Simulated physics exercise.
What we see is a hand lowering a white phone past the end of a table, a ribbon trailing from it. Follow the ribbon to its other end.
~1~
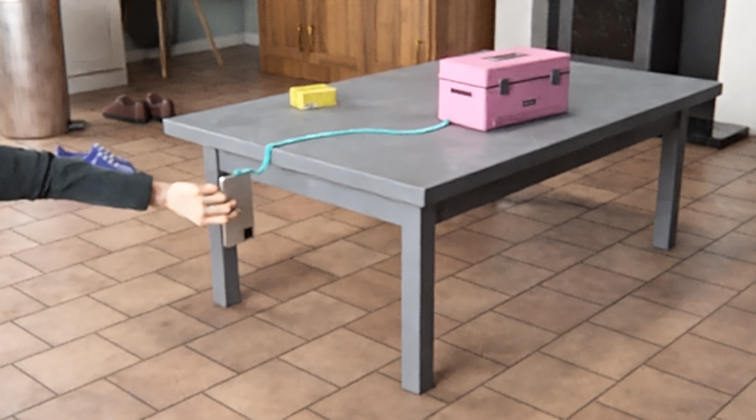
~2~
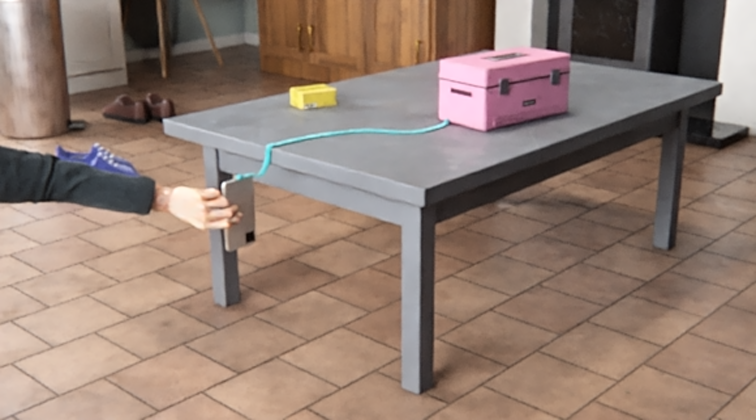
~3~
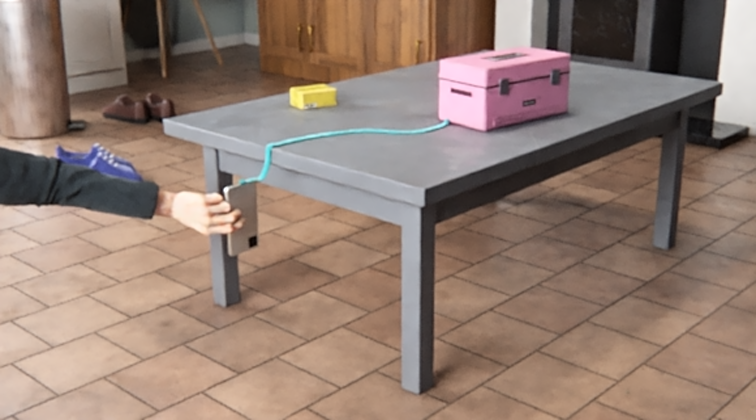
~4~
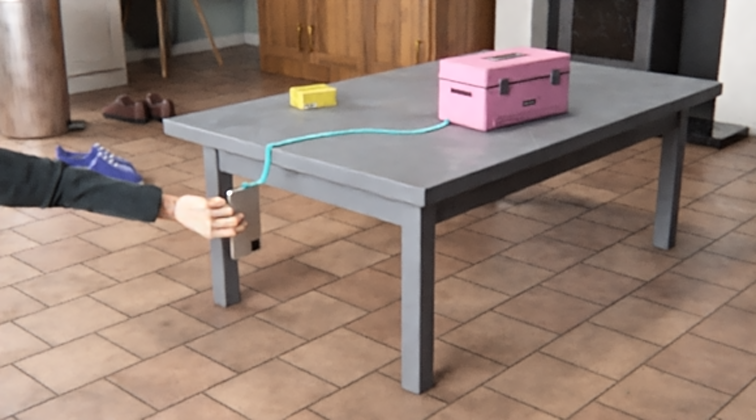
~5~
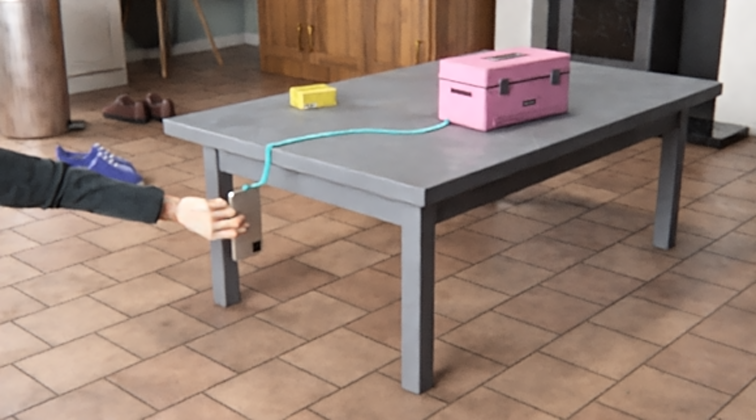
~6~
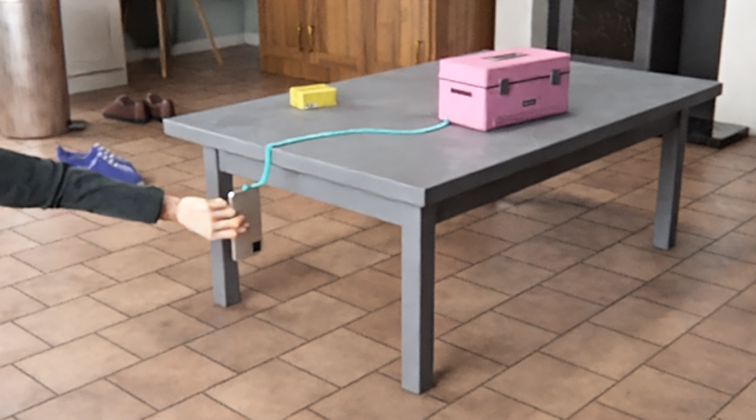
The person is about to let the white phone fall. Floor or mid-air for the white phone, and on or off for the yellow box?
As it turns out, the white phone swings from the edge and the yellow box stays on top.
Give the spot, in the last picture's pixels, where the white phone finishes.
At about (332, 275).
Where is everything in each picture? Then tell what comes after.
In the first frame, white phone (238, 209); pink toolbox (506, 57); yellow box (313, 89).
In the second frame, white phone (239, 213).
In the third frame, white phone (242, 218).
In the fourth frame, white phone (245, 222); ribbon through (405, 132) (337, 133).
In the fifth frame, white phone (246, 223); ribbon through (405, 132) (337, 133).
In the sixth frame, white phone (246, 223); pink toolbox (506, 57); yellow box (313, 89); ribbon tied to the toolbox, with little slack.
Then, 0.64 s past the final frame, phone in the air near (311, 259); toolbox shifted a little; box still.
Then, 1.36 s past the final frame, phone in the air near (329, 285); toolbox shifted a little; box still.
When it is over, phone in the air near (332, 275); toolbox shifted a little; box still. The white phone hangs in the air and the yellow box remains where it stands.
